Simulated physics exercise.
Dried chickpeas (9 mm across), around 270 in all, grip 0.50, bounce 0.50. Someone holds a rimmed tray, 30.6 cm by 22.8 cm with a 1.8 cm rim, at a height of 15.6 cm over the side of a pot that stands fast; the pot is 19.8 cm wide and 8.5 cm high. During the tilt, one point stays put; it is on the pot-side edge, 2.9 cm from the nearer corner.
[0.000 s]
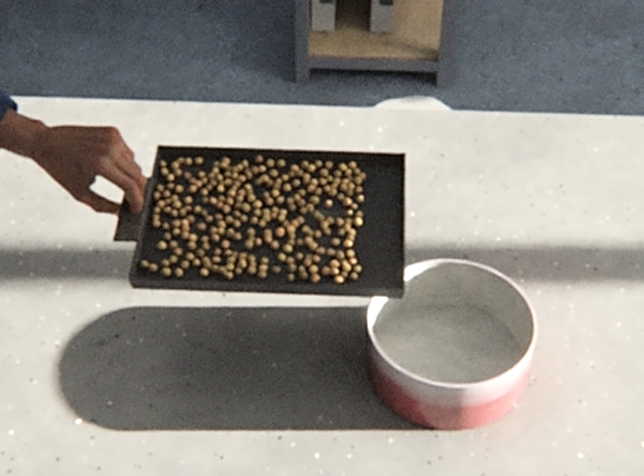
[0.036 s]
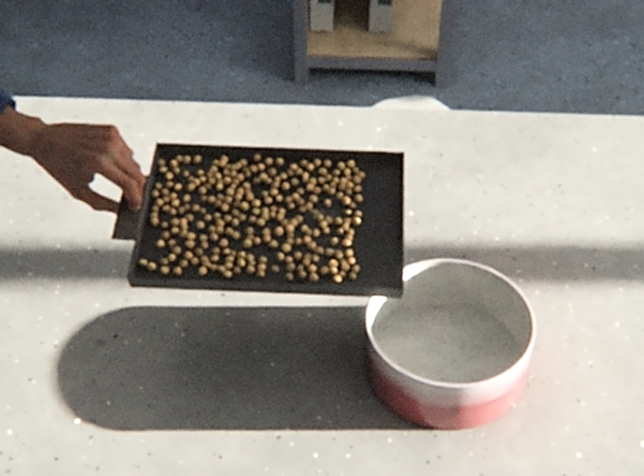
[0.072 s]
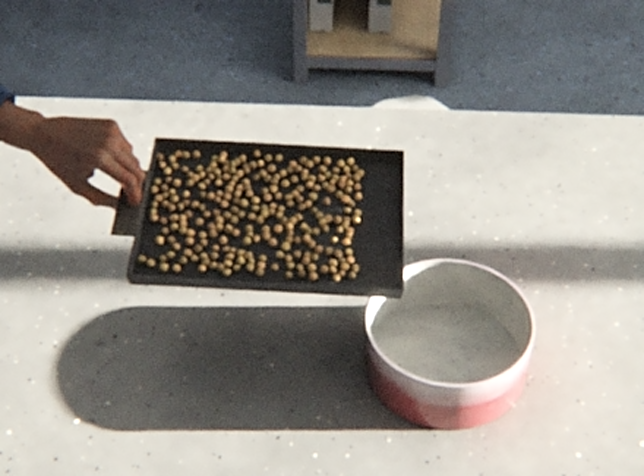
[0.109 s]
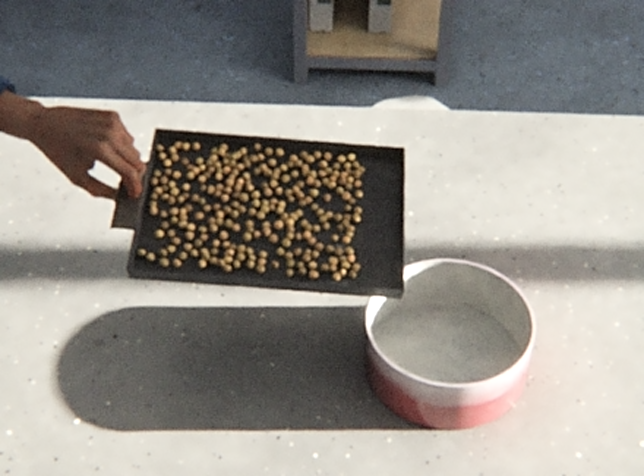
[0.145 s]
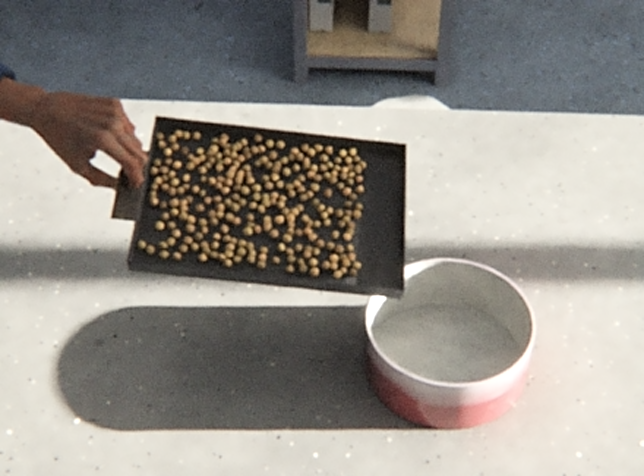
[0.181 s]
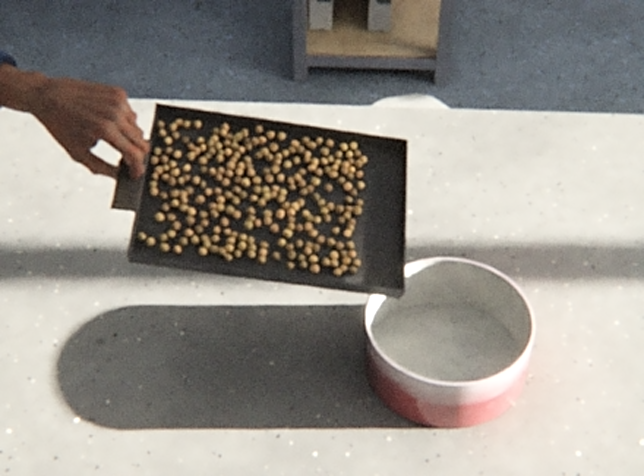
On a pale speckled countertop seen from above at an angle, with a blue-grey floor and part of a wooden shelf behind, a still camera looks down. A hand at the left holds a dark rimmed tray of tan chickpeas, its right edge beside a red and white pot. The hand keeps the tray level, then raises its left side slightly, while the chickpeas stay spread out.
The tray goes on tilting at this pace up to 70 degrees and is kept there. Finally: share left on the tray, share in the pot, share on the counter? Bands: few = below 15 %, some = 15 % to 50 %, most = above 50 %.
Left on the tray: Most, pot: Some, counter: Few.
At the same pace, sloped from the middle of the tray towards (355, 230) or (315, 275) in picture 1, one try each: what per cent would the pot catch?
Roughly 25 per cent on the first try and 10 per cent on the second.
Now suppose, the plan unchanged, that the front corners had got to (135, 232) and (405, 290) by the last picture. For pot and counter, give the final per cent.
That works out as pot 65 and counter 0.
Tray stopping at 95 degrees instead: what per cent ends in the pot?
In that case it comes to about 80 in a hundred.
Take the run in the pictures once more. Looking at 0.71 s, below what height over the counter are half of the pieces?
About 22 cm.
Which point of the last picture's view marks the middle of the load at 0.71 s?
Look about (383, 245) in the last view.
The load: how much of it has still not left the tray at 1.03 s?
Close to 65 in a hundred parts of the load.
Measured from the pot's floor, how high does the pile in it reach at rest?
Roughly 2.0 centimetres.
Then, at 0.50 s, tilt 40 degrees; the tray holds 100 %, the pot 0 %.
Then, at 0.71 s, tilt 59 degrees; the tray holds 100 %, the pot 0 %.
After 1.03 s, tilt 70 degrees; the tray holds 65 %, the pot 30 %.
By 1.9 s all is still; tray 60 %, pot 35 %, counter 5 %.
